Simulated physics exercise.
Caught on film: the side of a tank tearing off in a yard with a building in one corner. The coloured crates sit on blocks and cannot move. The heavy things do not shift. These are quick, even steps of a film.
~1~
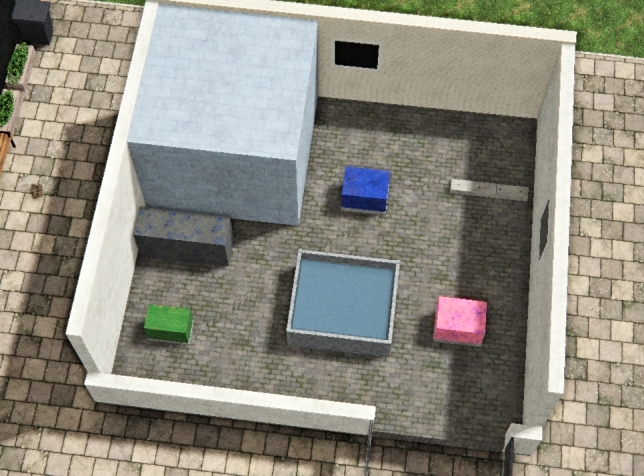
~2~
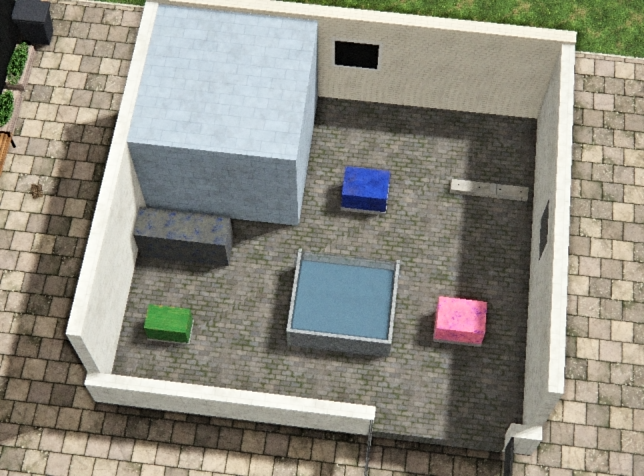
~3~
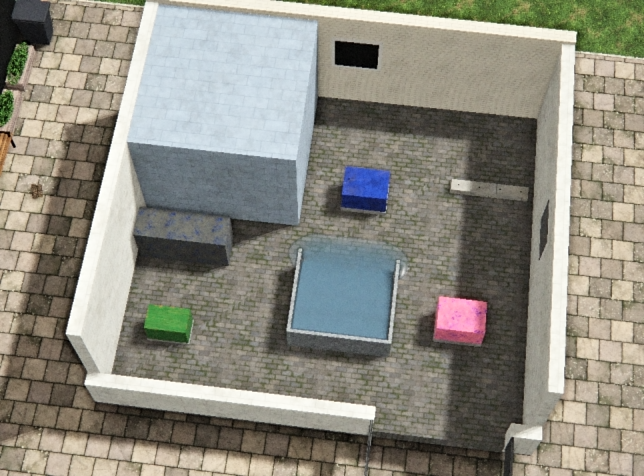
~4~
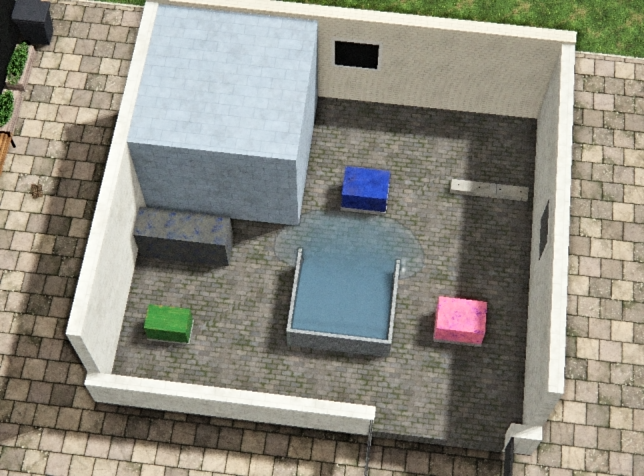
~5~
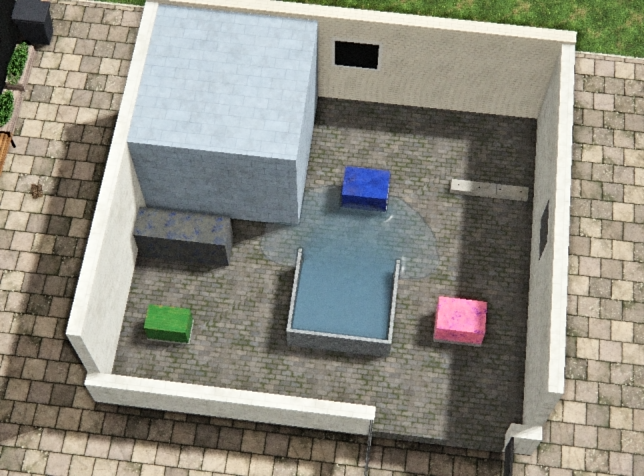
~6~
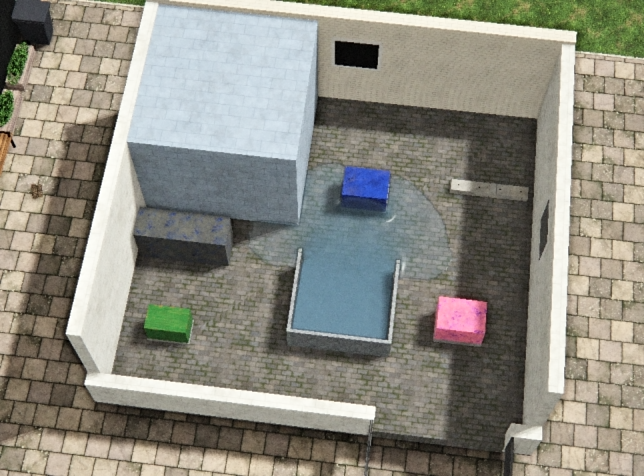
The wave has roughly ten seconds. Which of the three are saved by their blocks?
One by one: The green crate escapes dry; the blue crate is wetted; the pink crate escapes dry.
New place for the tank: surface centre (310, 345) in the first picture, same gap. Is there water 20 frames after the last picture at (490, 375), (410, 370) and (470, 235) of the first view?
In turn: Free of water, free of water, flooded.
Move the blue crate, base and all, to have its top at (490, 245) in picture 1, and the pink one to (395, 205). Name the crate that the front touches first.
First comes the crate marked pink.
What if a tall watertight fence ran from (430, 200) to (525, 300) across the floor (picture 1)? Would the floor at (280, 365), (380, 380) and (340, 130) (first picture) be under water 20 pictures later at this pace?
In that order: Clear, free of water, covered.
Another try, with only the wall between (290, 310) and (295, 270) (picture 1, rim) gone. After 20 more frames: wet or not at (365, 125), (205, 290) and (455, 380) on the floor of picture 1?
In that order: No water, under water, not flooded.
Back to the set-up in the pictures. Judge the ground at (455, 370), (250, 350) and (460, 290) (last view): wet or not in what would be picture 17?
In turn: Dry, dry, not flooded.
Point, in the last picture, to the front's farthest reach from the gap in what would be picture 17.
At about (516, 121).
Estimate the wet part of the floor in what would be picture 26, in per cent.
Near 55 in a hundred.
A moment on, water covers 25 % of the floor; the green crate not reached, the blue crate water round its plinth, the pink crate not reached.
Next, water covers 40 % of the floor; the green crate not reached, the blue crate water round its plinth, the pink crate not reached.
Then, water covers 55 % of the floor; the green crate water round its plinth, the blue crate water round its plinth, the pink crate water round its plinth.
Later, water covers 70 % of the floor; the green crate water round its plinth, the blue crate water round its plinth, the pink crate water round its plinth.
In the end, water covers 90 % of the floor; the green crate stayed above the water, the blue crate was topped, the pink crate stayed above the water.
